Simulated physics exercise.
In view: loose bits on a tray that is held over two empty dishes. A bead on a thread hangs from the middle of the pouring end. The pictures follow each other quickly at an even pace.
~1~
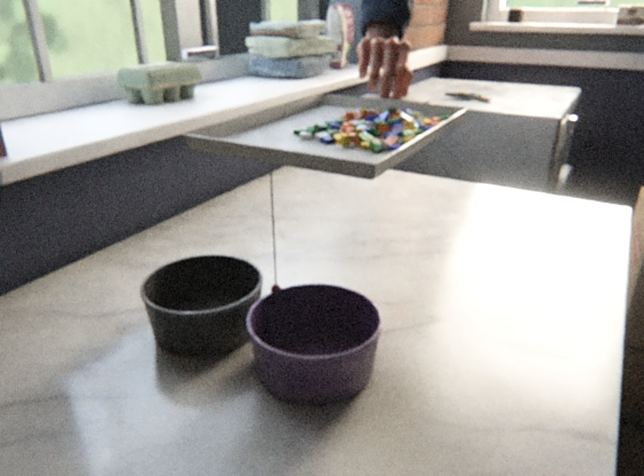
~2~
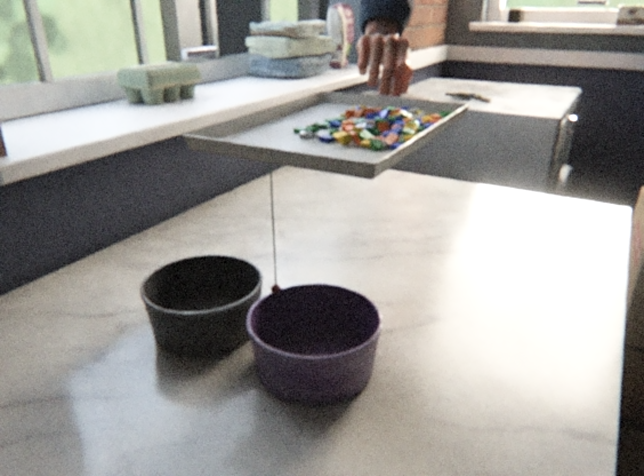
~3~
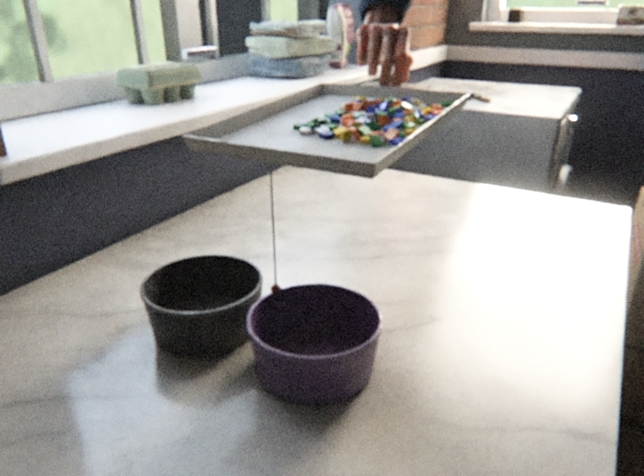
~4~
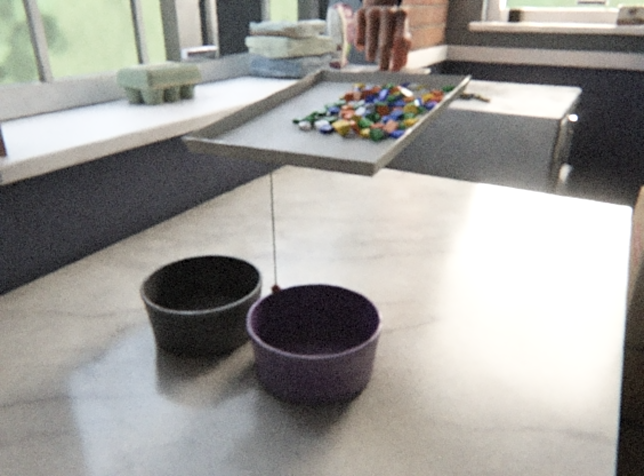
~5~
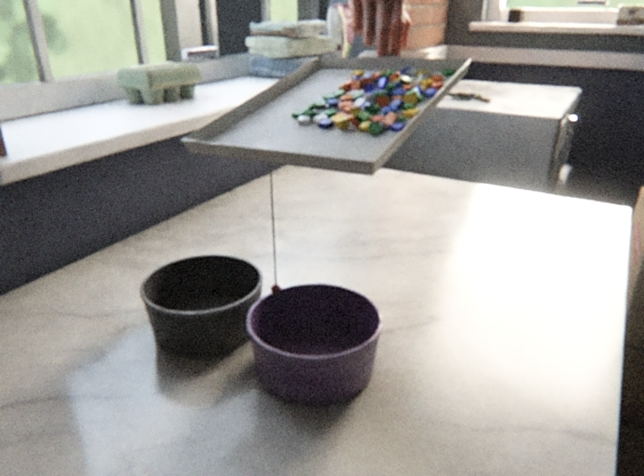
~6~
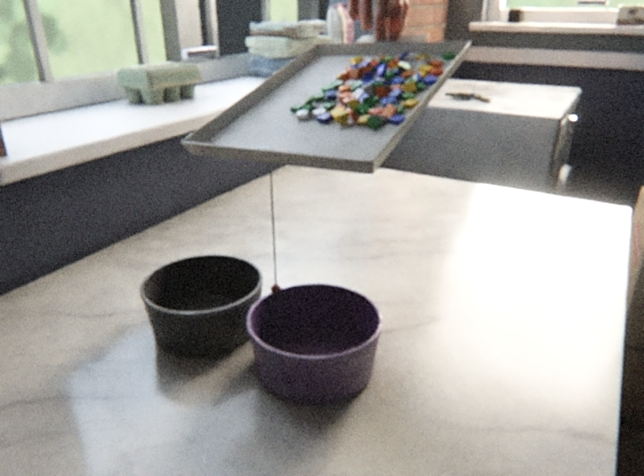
In this clip, a hand at the far side of a gray tray of colorful mosaic tiles steadily raises that end, tilting the tray toward its near edge above a dark bowl and a purple bowl on a marble counter.
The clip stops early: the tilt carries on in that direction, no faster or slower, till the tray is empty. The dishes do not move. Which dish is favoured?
It favours the left dish.
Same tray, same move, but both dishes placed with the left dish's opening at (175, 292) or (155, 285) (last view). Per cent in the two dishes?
First some 90, then 80 per cent.
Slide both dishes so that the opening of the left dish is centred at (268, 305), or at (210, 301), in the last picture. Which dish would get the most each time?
In turn: The left one; the dish on the left.
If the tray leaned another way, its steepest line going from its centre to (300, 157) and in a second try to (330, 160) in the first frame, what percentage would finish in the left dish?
The first gives 0 %, the second 0 %.
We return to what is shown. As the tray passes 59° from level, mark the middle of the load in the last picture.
Near (258, 142).
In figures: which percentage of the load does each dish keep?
Left dish: 40 %, right dish: 20 %.
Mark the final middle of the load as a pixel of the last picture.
At about (212, 350).
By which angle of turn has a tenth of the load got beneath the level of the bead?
At about 70°.
Shortly afterwards, tray tipped steeply; all but a few on the tray; a little in the air.
Next, tray tipped right over; near half on the tray; a little in the right dish; a little in the left dish; near a quarter outside both; a little in the air.
Some moments later, tray tipped past a quarter turn; near a quarter in the right dish; near a third in the left dish; near half outside both.
In the end, tray tipped past a quarter turn; near a quarter in the right dish; near a third in the left dish; near half outside both.
